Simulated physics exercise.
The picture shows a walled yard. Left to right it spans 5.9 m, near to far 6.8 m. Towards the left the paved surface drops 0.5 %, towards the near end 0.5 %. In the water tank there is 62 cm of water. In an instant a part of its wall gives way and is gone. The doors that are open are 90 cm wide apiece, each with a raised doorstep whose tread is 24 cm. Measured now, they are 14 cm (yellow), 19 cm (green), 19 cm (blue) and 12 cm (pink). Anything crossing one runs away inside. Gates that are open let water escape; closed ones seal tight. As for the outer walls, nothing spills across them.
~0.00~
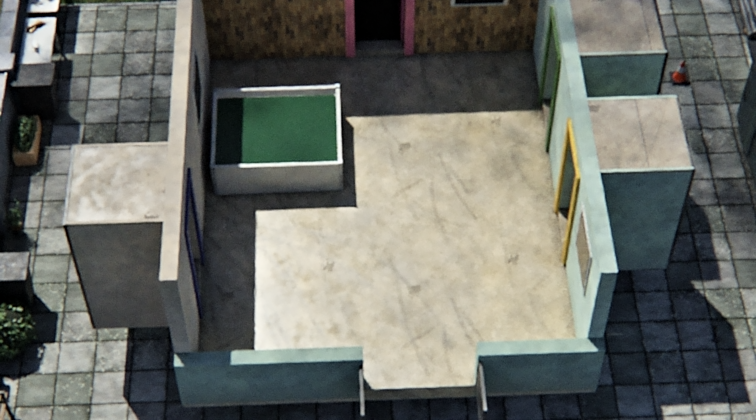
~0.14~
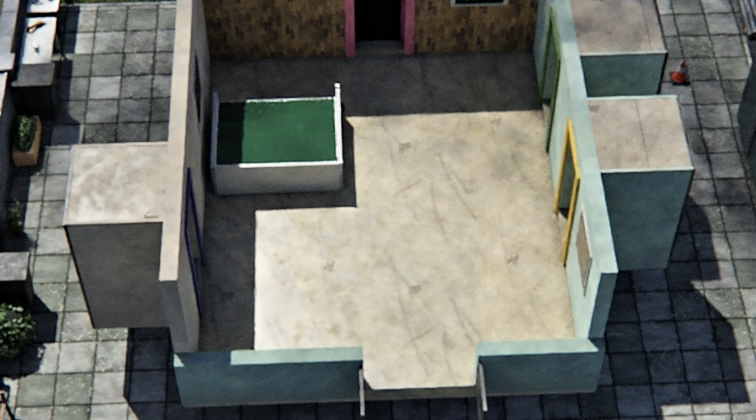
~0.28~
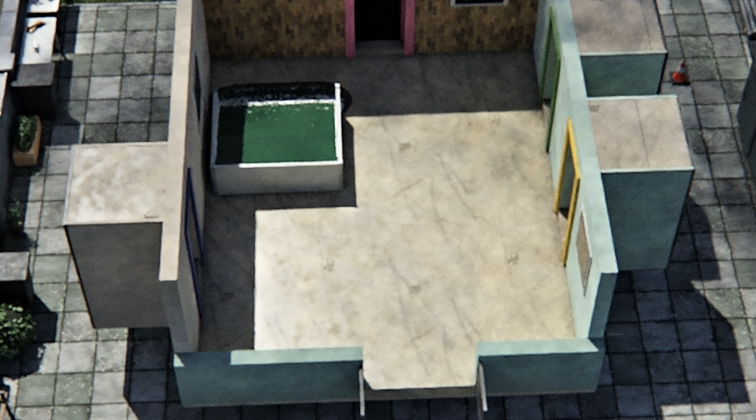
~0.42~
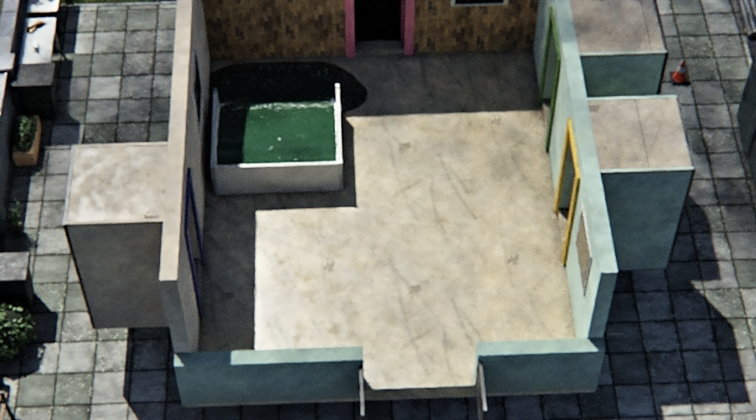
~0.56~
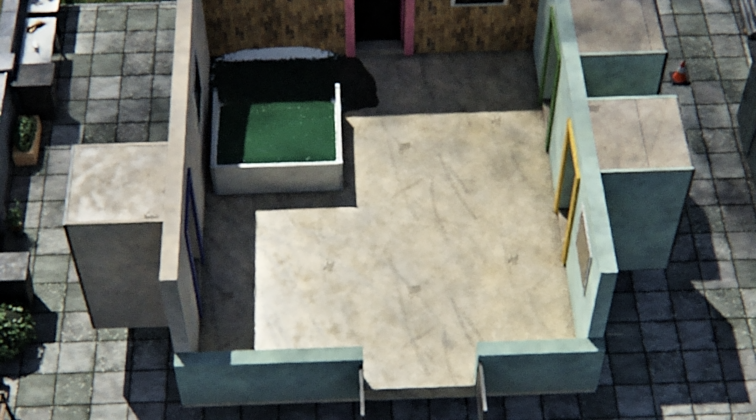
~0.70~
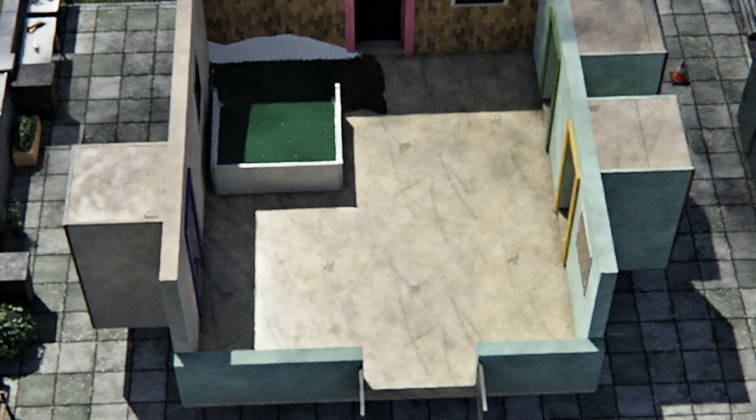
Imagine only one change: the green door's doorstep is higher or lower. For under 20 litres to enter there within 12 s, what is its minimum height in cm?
Its minimum height would be about 11.5 cm.
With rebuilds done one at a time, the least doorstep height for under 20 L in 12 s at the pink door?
At pink, roughly 12.5 cm.
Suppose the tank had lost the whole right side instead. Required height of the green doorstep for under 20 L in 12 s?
Then it needs around 21 cm.
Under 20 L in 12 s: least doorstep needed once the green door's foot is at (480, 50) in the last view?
Close to 7.5 cm at the least.
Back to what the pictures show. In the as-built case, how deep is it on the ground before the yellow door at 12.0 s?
About 3.5 centimetres.
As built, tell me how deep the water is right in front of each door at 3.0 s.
In cm: Yellow 0, green 15, blue 3, pink 13.
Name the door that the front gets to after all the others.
Answer: Yellow.
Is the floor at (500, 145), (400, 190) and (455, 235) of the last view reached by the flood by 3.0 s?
One by one: Drenched, clear, clear.
After 1.4 s water covers 15 % of the floor, deepest (50 cm) near (211, 65); it has not reached the green door.
After 3.0 s water covers 35 % of the floor, deepest (24 cm) near (528, 62); 15 cm at the green door, 0 litres in over its 19 cm doorstep.
After 12.0 s water covers 85 % of the floor, deepest (10 cm) near (202, 276); 5 cm at the green door, 0 litres in over its 19 cm doorstep.
At the green door as built, the water arrived by 2.7 s and peaked near 18 cm at 3.8 s.
With a doorstep of 10 cm, 33 litres would have come in within the 12 s; with 13.5 cm, 10 litres. So under 20 litres takes about 11.5 cm.
